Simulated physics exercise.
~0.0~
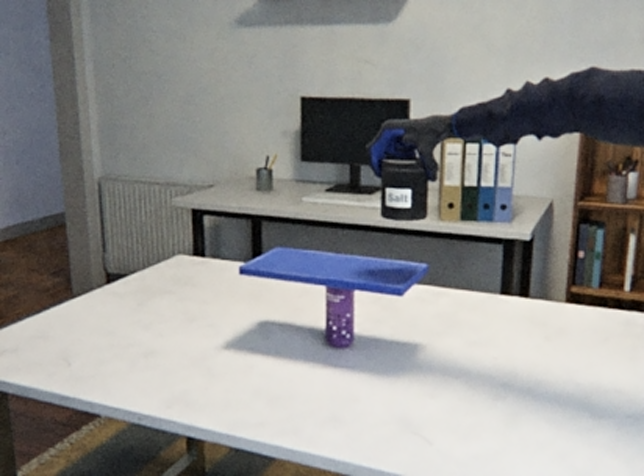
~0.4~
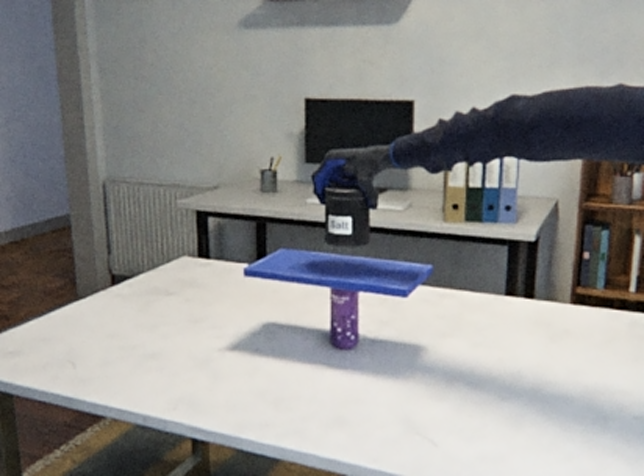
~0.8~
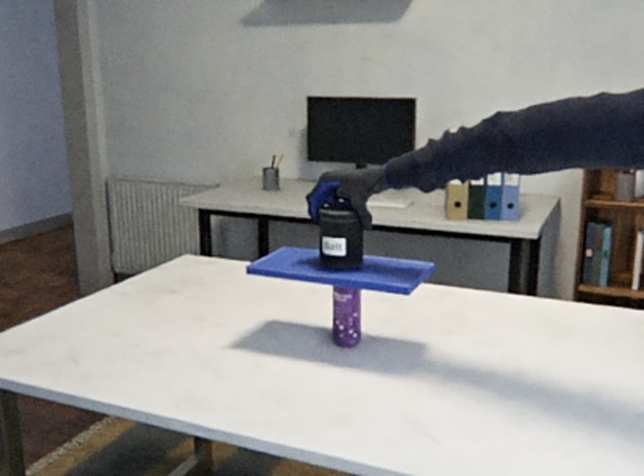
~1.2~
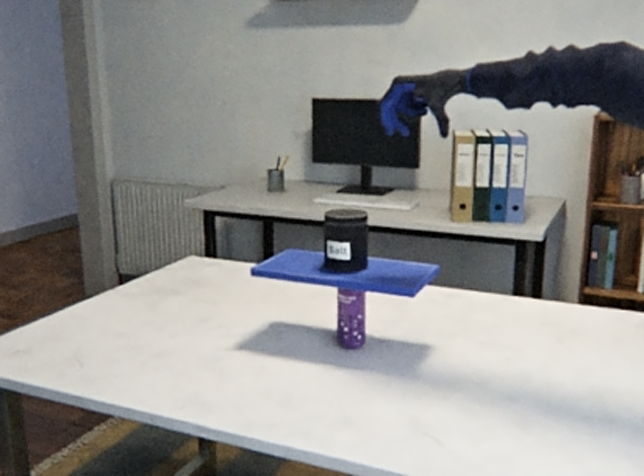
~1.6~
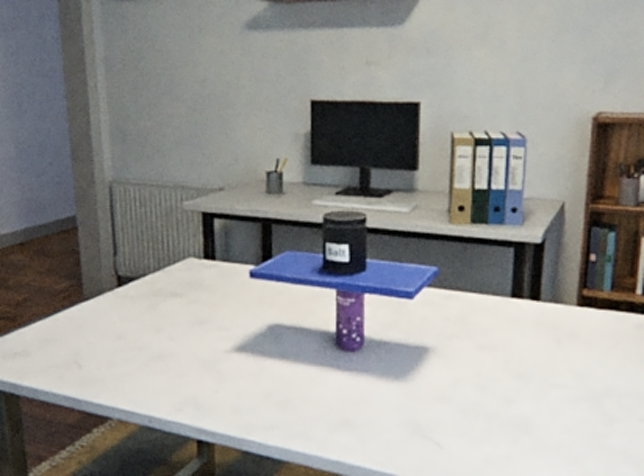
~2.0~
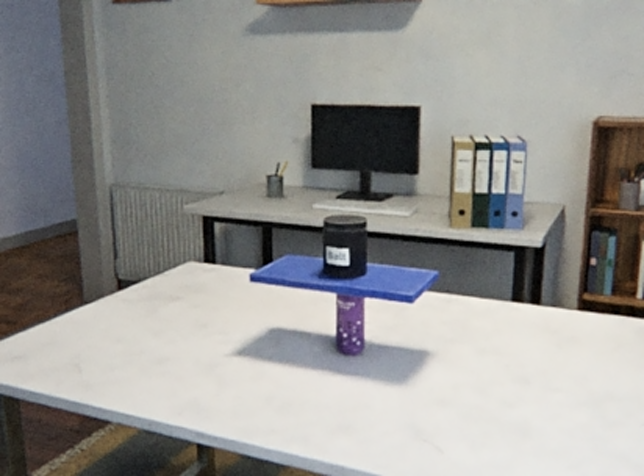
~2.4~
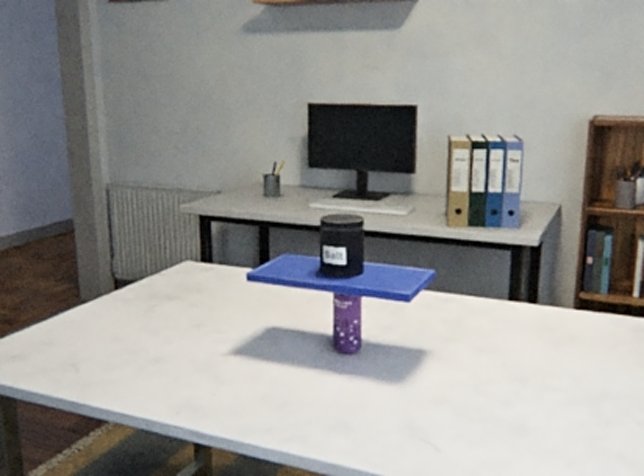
At first, a blue lid lies flat across the top of an upright purple can on a white table, while a dark-sleeved arm reaches in from the right, its hand holding a labelled black jar in the air. The hand carries the jar left until it hovers above the lid. It then lowers the jar and sets it upright on the lid, close to the middle. The hand lets go, draws back to the right and leaves the view. Left alone, the jar stays upright on the lid, and the small tower remains standing.
